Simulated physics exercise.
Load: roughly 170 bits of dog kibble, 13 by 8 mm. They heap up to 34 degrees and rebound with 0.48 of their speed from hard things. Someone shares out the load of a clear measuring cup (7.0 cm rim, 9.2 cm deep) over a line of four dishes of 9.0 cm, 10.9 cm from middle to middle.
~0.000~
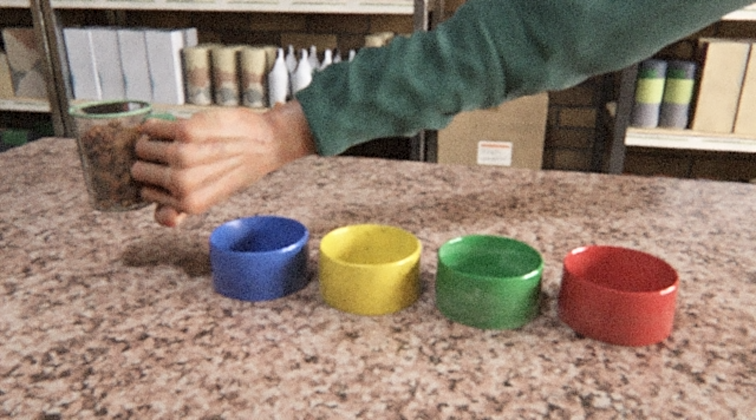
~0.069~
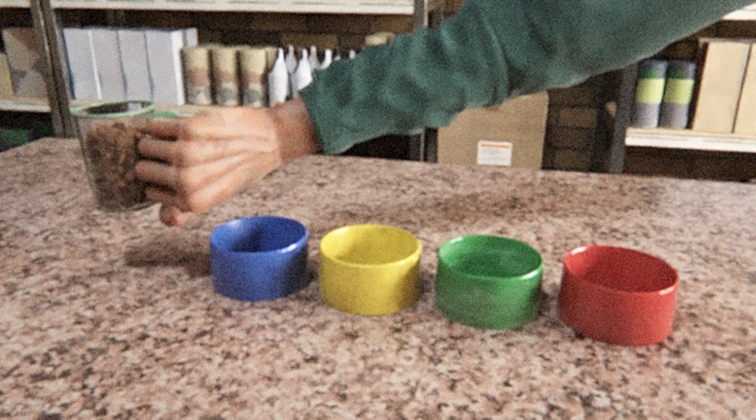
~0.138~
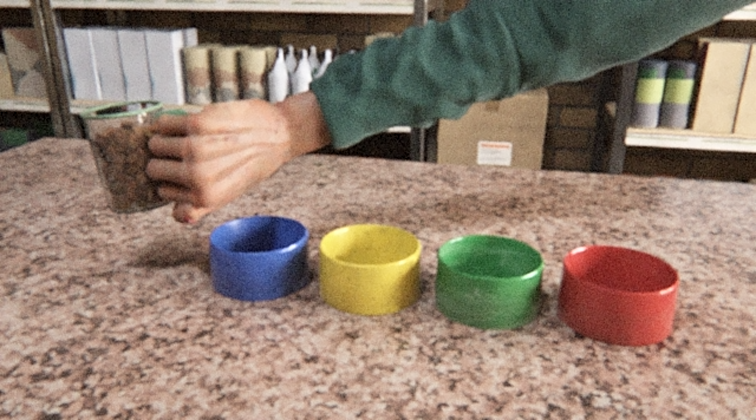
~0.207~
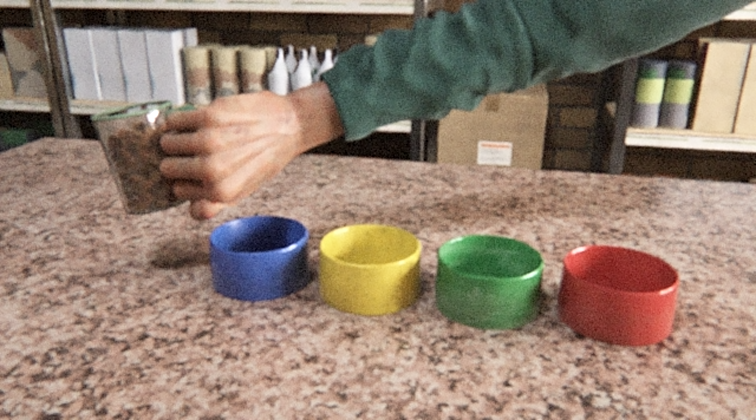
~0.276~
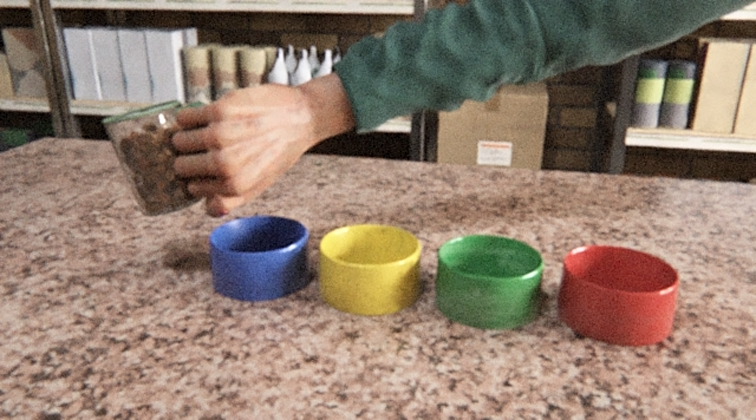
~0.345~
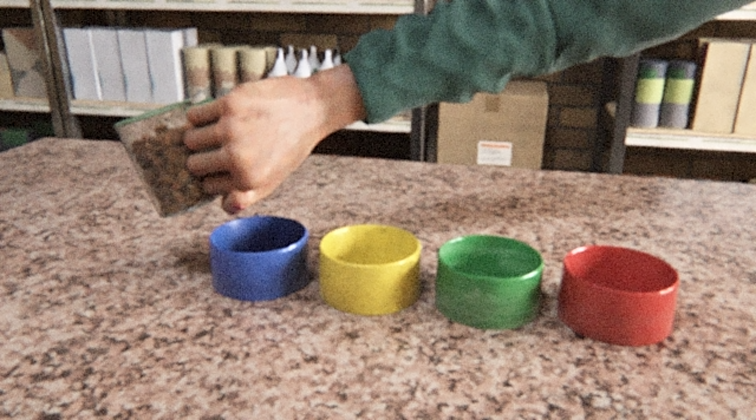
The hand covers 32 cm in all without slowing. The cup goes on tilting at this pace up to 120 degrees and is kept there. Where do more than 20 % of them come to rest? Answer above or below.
Red dish: Below; blue dish: Below; green dish: Below; yellow dish: Above; on the counter: Below.
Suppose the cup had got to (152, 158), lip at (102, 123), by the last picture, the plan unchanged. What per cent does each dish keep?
Red 0, blue 60, green 0, yellow 20.
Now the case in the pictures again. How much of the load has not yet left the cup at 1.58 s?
About 95 per cent.
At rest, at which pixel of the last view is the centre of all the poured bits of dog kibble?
At about (378, 267).
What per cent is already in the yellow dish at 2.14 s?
Some 75 per cent.
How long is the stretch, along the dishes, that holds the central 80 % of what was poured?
Roughly 5 cm.
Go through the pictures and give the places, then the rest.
The first frame shows cup at (118, 156), tilt 0 degrees, lip at (78, 107), moved 0.0 cm; middle of the pieces at (119, 164); blue dish at (259, 234); yellow dish at (370, 245); green dish at (490, 256); red dish at (620, 268).
The second frame shows cup at (122, 156), tilt 1 degrees, lip at (81, 108), moved 0.4 cm; middle of the pieces at (123, 164).
The third frame shows cup at (133, 157), tilt 5 degrees, lip at (90, 111), moved 1.6 cm; middle of the pieces at (134, 165).
The fourth frame shows cup at (146, 158), tilt 9 degrees, lip at (101, 114), moved 3.0 cm; middle of the pieces at (148, 167).
The fifth frame shows cup at (159, 158), tilt 14 degrees, lip at (111, 119), moved 4.3 cm; middle of the pieces at (162, 168).
The sixth frame shows cup at (173, 159), tilt 18 degrees, lip at (123, 123), moved 5.7 cm; middle of the pieces at (176, 169); blue dish at (259, 234); yellow dish at (370, 245); green dish at (490, 256); red dish at (620, 268). Its pace works out near 65 degrees a second; the hand travels 20 cm a second.
After 1.09 s, tilt 66 degrees; cup holds 100 %.
After 1.58 s, tilt 97 degrees; cup holds 95 %, yellow 5 %.
Then, at 2.14 s, tilt 120 degrees; cup holds 25 %, yellow 75 %.
By 2.7 s all is still; red 0 %, blue 0 %, green 0 %, yellow 100 %, counter 0 %.
